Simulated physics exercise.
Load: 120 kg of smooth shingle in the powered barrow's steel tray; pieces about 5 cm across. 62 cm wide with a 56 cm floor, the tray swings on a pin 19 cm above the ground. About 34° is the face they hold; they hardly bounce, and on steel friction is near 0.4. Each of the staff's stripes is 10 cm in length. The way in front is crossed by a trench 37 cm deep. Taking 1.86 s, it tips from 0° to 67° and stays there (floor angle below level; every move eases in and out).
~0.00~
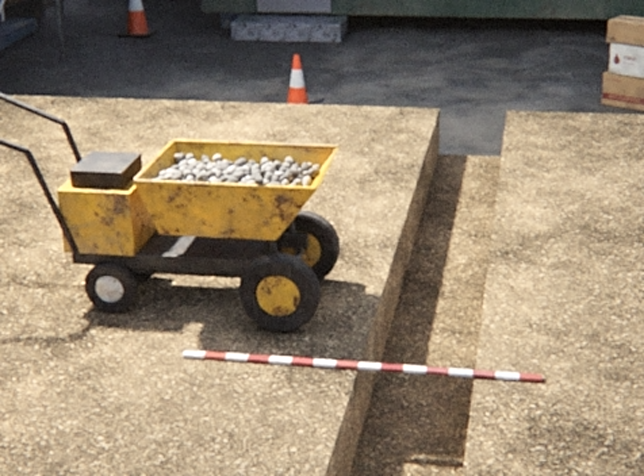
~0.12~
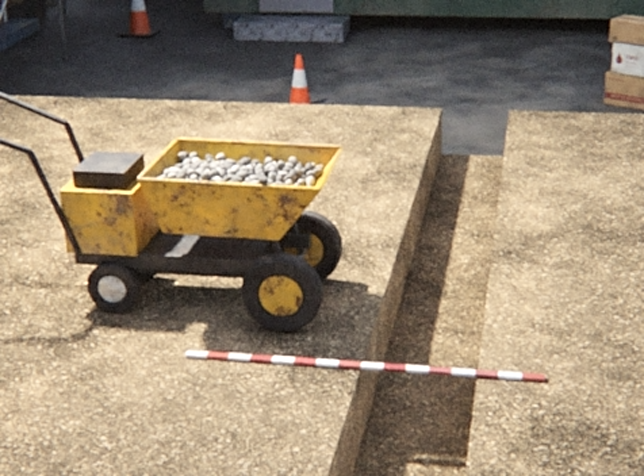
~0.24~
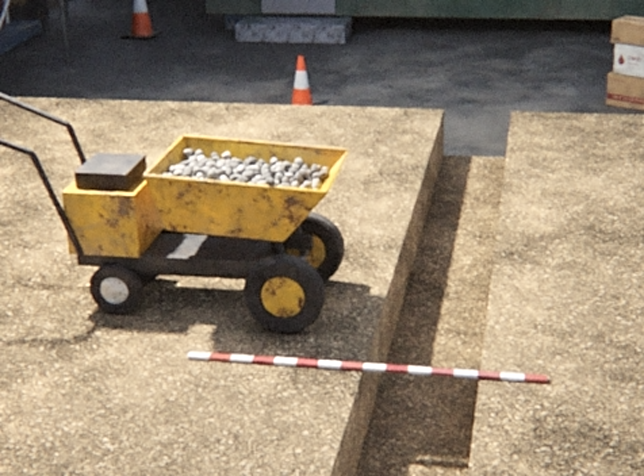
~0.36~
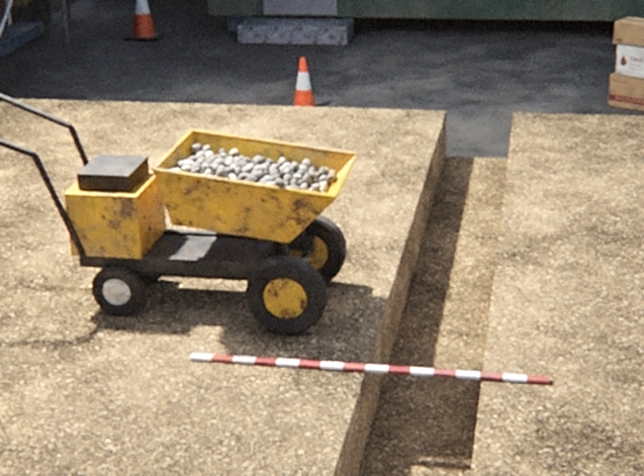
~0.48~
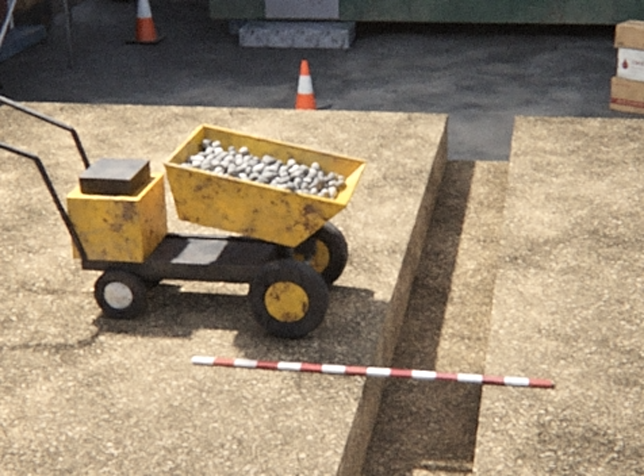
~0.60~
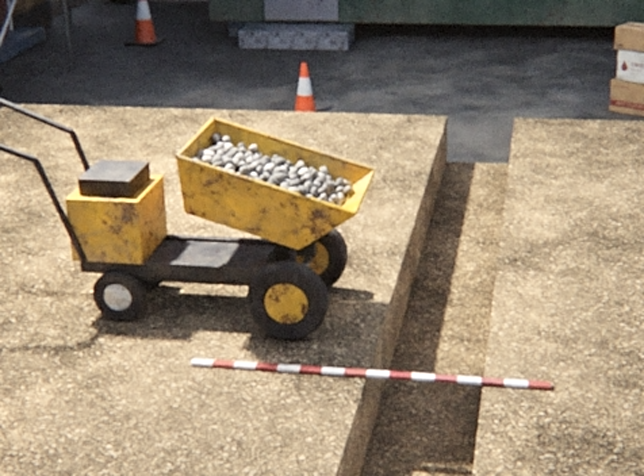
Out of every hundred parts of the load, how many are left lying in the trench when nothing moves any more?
Around 99 in every hundred.
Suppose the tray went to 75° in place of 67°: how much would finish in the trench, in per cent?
It would be near 100 per cent.
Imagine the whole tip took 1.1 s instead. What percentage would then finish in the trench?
That works out at about 90 in a hundred.
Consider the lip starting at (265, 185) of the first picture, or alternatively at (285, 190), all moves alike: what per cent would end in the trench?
It comes to about 100 and 100 in a hundred.
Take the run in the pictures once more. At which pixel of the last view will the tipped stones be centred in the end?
Somewhere around (450, 378) in the last picture.
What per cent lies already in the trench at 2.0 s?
About 50%.
After 1.4 s the floor is at 57°; 98 % in the tray, 2 % in the trench; the foremost stones are at (432, 286).
After 2.0 s the floor is at 67°; 47 % in the tray, 52 % in the trench, 1 % past the trench; the foremost stones are at (502, 320).
After 2.3 s the floor is at 67°; 22 % in the tray, 76 % in the trench, 1 % past the trench; the foremost stones are at (530, 315).
After 4.3 s the floor is at 67°; 0 % in the tray, 99 % in the trench, 1 % past the trench; the foremost stones are at (535, 313).
